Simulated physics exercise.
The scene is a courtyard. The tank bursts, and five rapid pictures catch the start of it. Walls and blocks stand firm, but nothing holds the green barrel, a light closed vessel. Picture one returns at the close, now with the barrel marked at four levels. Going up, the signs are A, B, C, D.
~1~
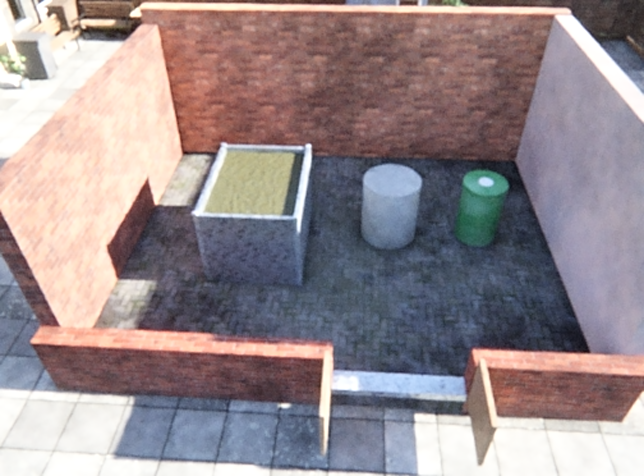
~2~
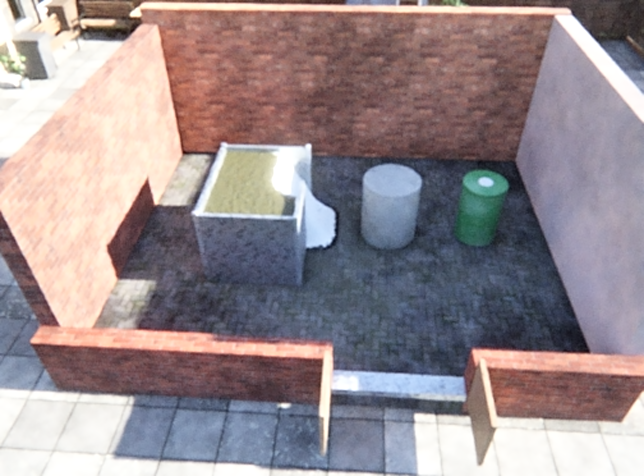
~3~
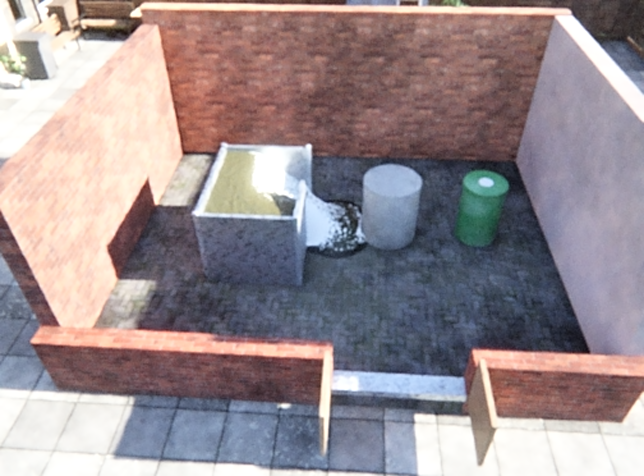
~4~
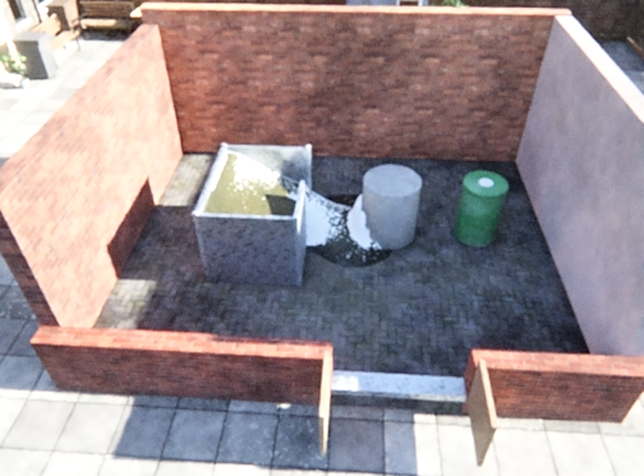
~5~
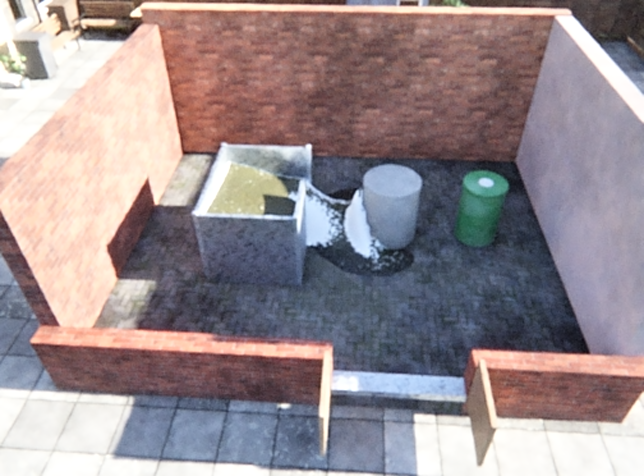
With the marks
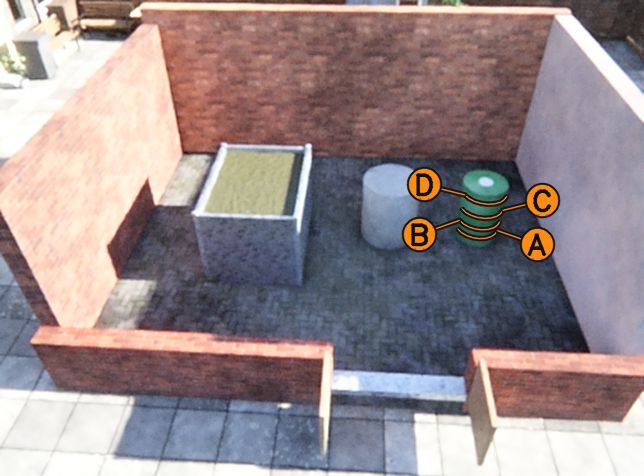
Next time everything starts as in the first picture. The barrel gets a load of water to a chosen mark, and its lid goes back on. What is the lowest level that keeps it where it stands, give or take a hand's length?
That is level A.
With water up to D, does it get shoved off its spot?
No, not at all.
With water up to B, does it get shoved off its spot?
No, not at all.
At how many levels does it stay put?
All of them.
On the marked copy, A at (479, 238); B at (481, 229); C at (484, 218); D at (488, 204); from the bottom up A, B, C, D.
With A, it shifts by a finger or two and stays.
With B, it does not move.
With C, it does not move.
With D, it does not move.
